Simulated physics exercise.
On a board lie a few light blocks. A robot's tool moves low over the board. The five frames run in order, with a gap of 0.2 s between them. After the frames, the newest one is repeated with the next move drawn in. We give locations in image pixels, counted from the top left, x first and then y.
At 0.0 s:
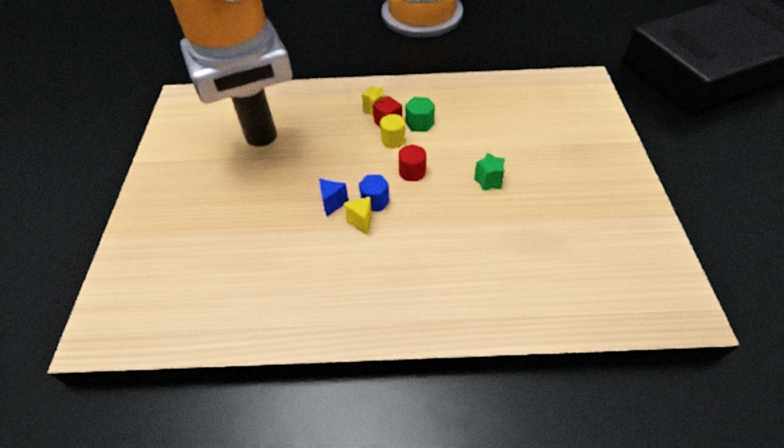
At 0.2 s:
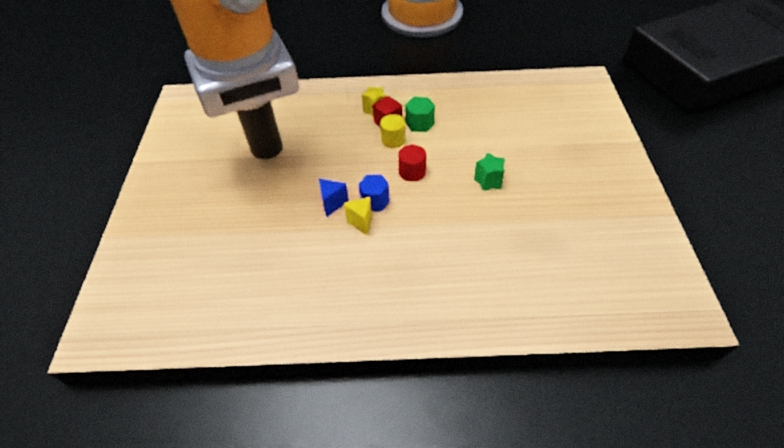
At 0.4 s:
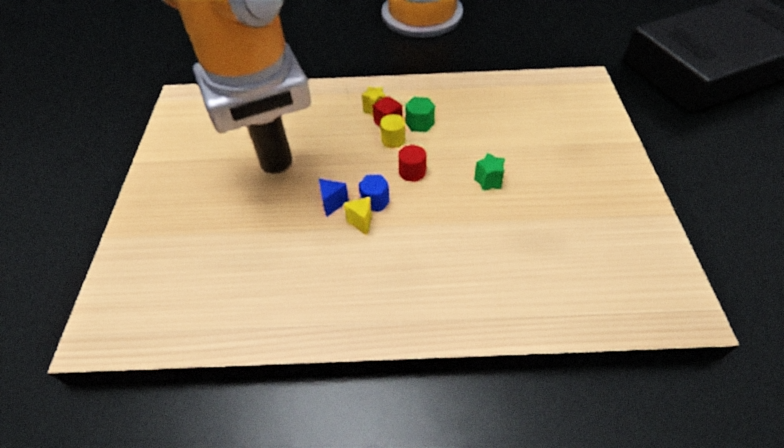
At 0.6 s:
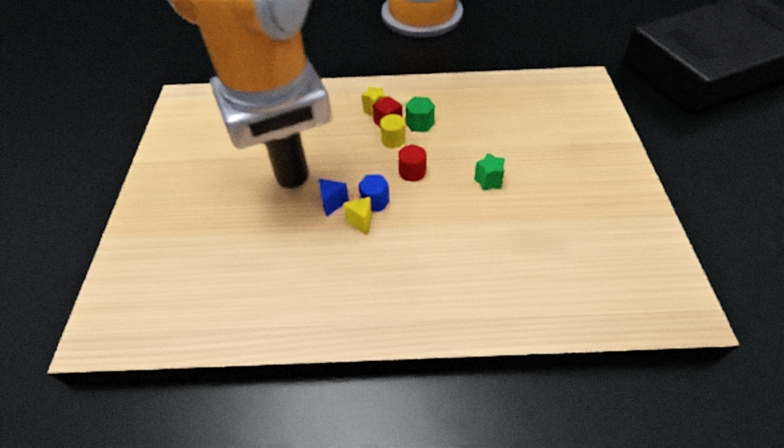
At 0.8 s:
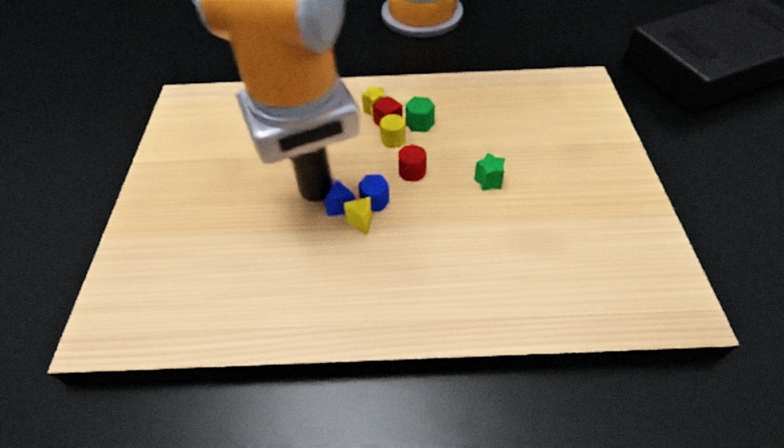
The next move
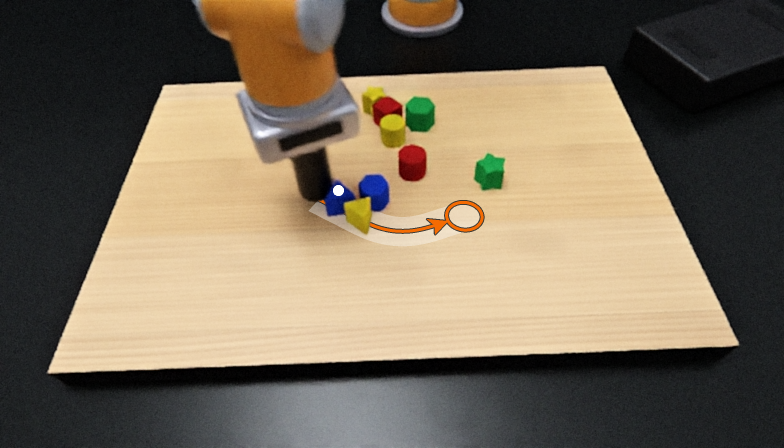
At the start, a robot arm holds its dark tool low over the upper left of a wooden board scattered with small red, yellow, green and blue blocks. The tool moves down and to the right while the blocks stay still, then nudges the blue triangular piece slightly rightward.
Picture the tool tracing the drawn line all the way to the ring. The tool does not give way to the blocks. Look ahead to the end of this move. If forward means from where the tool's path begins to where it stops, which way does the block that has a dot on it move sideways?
The block that has a dot on it is shifted sideways to the right, facing along the path from start to end.
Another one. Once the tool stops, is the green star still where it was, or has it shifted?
That one stays where it is.
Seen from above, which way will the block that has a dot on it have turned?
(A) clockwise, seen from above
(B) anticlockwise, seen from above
Answer: A.
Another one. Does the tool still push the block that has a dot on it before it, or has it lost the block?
By the time the path ends, the block that has a dot on it has slid off to the side or behind.
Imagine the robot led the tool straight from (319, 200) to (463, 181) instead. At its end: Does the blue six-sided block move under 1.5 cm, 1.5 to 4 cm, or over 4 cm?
The largest band: Over 4 cm.
Drawn move, from (319, 200) over (362, 221) and (414, 231) to (464, 216); the dot is on the blue triangular piece.
What follows on the original path. One third of the way, tool (362, 211); blue triangular piece (387, 211); yellow triangular piece (381, 227); blue six-sided block (379, 183), turned 25° anticlockwise.
Two thirds of the way, tool (415, 220); blue triangular piece (438, 227), turned 25° clockwise; yellow triangular piece (391, 237), turned 25° clockwise; blue six-sided block (379, 183), turned 30° anticlockwise.
At the end, tool (466, 205); blue triangular piece (451, 228), turned 50° clockwise; yellow triangular piece (391, 237), turned 25° clockwise; blue six-sided block (379, 183), turned 30° anticlockwise; green star still.
